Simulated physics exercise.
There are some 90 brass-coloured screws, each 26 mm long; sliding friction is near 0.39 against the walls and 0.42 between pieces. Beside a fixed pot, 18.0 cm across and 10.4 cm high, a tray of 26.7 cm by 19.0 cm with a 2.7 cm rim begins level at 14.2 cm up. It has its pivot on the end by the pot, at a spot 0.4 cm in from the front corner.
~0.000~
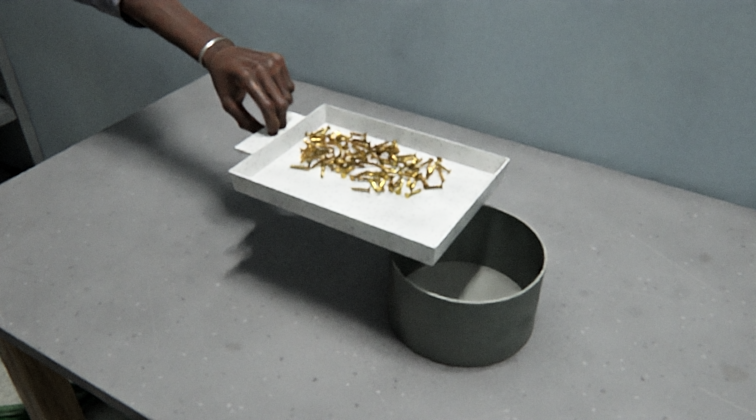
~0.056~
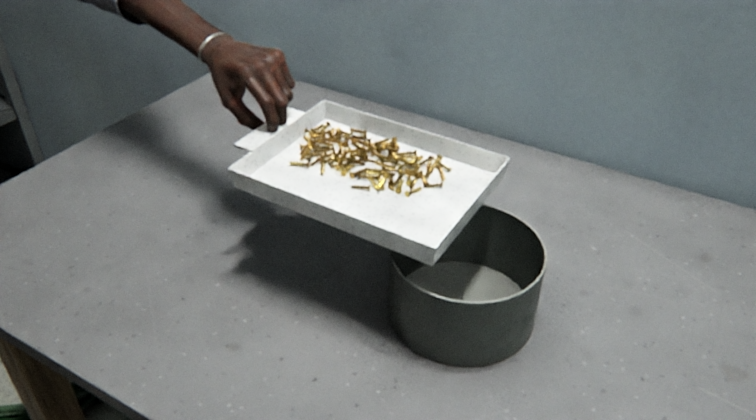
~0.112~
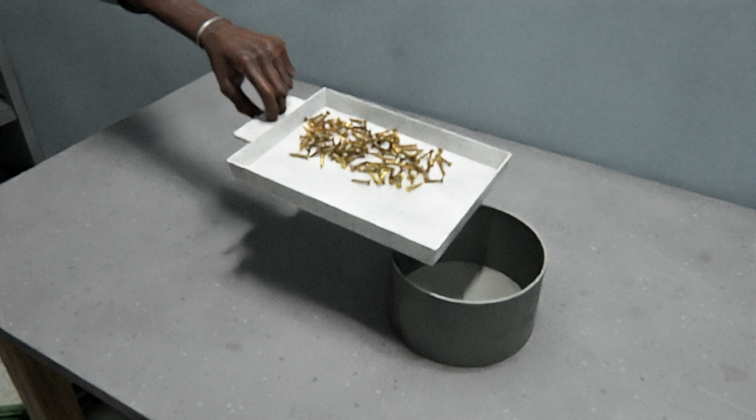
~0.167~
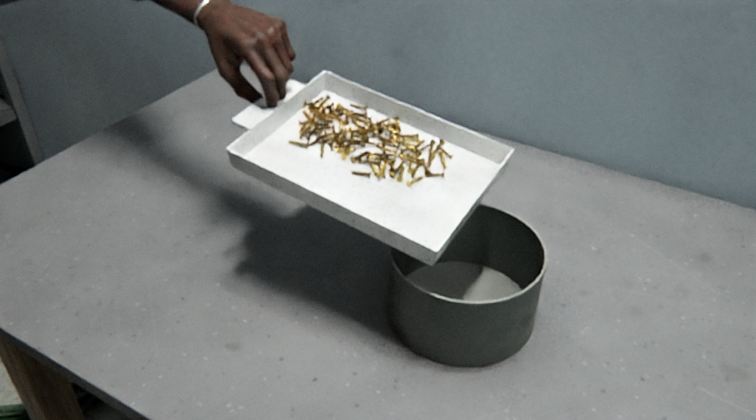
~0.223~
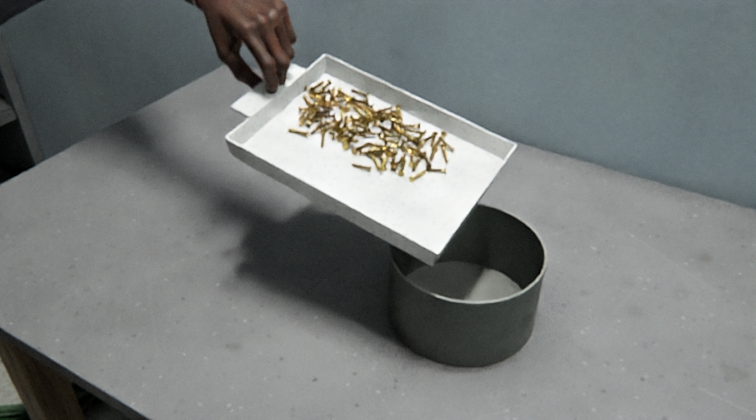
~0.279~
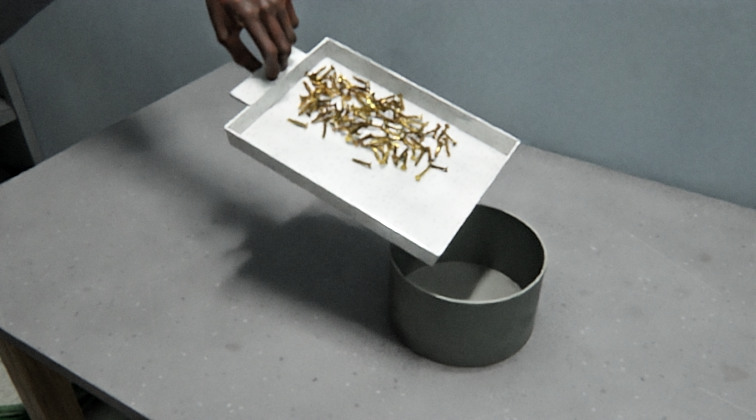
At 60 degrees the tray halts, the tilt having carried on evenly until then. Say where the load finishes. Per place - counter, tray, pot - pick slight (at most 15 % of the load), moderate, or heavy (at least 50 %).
Counter - moderate; tray - heavy; pot - slight.
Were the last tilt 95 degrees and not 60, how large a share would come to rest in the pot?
Roughly 0 percent.
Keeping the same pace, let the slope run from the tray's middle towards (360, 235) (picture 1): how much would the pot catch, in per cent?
Around 0 percent of them.
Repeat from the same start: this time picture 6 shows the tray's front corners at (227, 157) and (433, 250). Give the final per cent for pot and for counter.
That works out as pot 0 and counter 0.
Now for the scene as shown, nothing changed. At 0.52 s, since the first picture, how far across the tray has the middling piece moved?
I'd say close to 4 centimetres.
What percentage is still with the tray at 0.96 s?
About 60 per cent.
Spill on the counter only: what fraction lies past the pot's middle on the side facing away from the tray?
Share: Around 100 %.
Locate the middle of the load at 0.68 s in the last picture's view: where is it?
Near (434, 203).
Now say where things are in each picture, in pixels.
The first picture shows tray tilt 0 degrees, front corners at (233, 170) and (433, 245); middle of the pieces at (358, 159); pot at (467, 248).
The second picture shows tray tilt 1 degrees, front corners at (232, 168) and (434, 245); middle of the pieces at (358, 156).
The third picture shows tray tilt 5 degrees, front corners at (231, 159) and (434, 246), lowest corner right front; middle of the pieces at (358, 148).
The fourth picture shows tray tilt 9 degrees, front corners at (230, 148) and (435, 248), lowest corner right front; middle of the pieces at (359, 137).
The fifth picture shows tray tilt 14 degrees, front corners at (229, 137) and (436, 250), lowest corner right front; middle of the pieces at (360, 127).
The sixth picture shows tray tilt 19 degrees, front corners at (229, 127) and (437, 252), lowest corner right front; middle of the pieces at (362, 117); pot at (467, 248). Its pace works out near 85 degrees a second.
After 0.52 s, tilt 40 degrees; the tray holds 100 %, the pot 0 %.
After 0.68 s, tilt 54 degrees; the tray holds 100 %, the pot 0 %.
Then, at 0.96 s, tilt 60 degrees; the tray holds 60 %, the pot 0 %.
At rest (2.3 s), counter 35 %, tray 60 %, pot 0 %.
